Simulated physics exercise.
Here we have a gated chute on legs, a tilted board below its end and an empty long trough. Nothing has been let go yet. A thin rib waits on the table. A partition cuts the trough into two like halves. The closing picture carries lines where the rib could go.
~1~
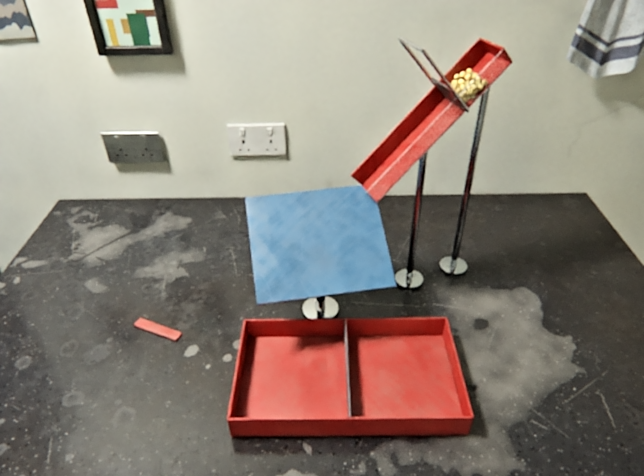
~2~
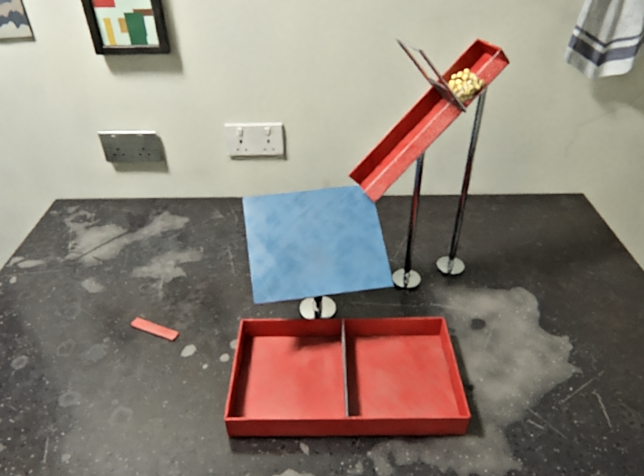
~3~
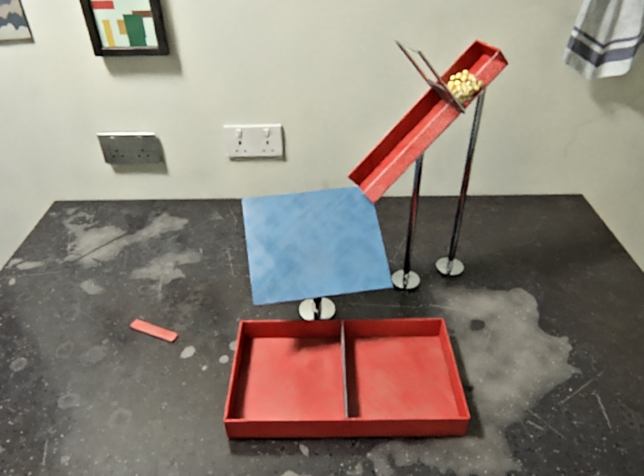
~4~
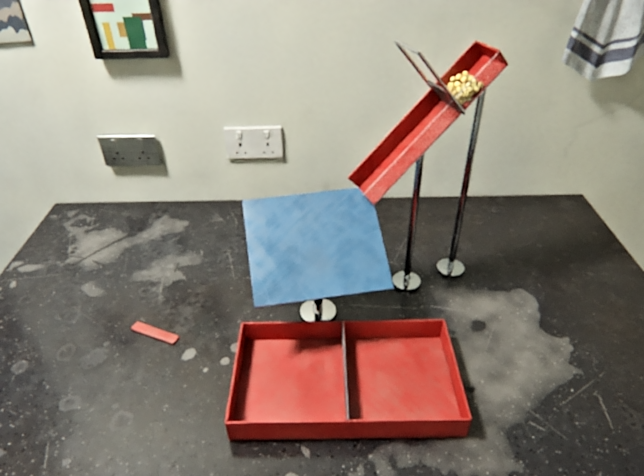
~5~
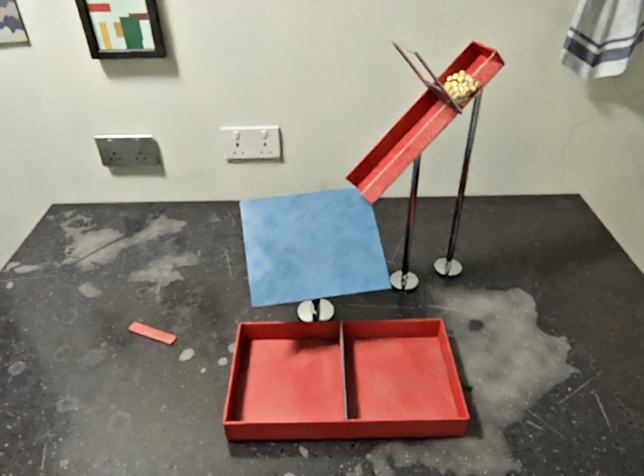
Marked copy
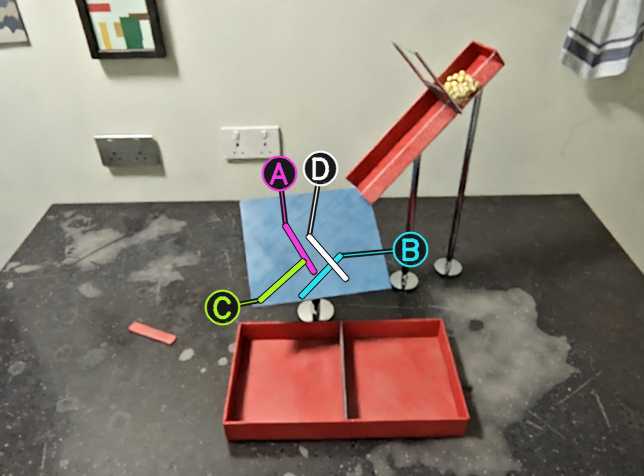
At first, a pile of pale beans rests behind a gate near the top of a sloping red chute, above a tilted blue board and an empty red trough split in two. Then the view shifts very slightly, while the beans, gate, board and thin red strip all stay still.
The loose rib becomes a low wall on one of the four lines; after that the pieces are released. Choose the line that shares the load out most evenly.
A.
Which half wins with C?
Left.
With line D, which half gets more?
The right half.
On the marked copy, line A from (285, 225) to (313, 271); line B from (340, 255) to (301, 295); line C from (303, 261) to (260, 300); line D from (309, 236) to (345, 278).
Choosing A, of what is caught, about half in the left half, about half in the right.
Choosing B, of what is caught, nearly all in the left half, a small part in the right.
Choosing C, of what is caught, nearly all in the left half, a small part in the right.
Choosing D, of what is caught, about a quarter in the left half, most in the right.
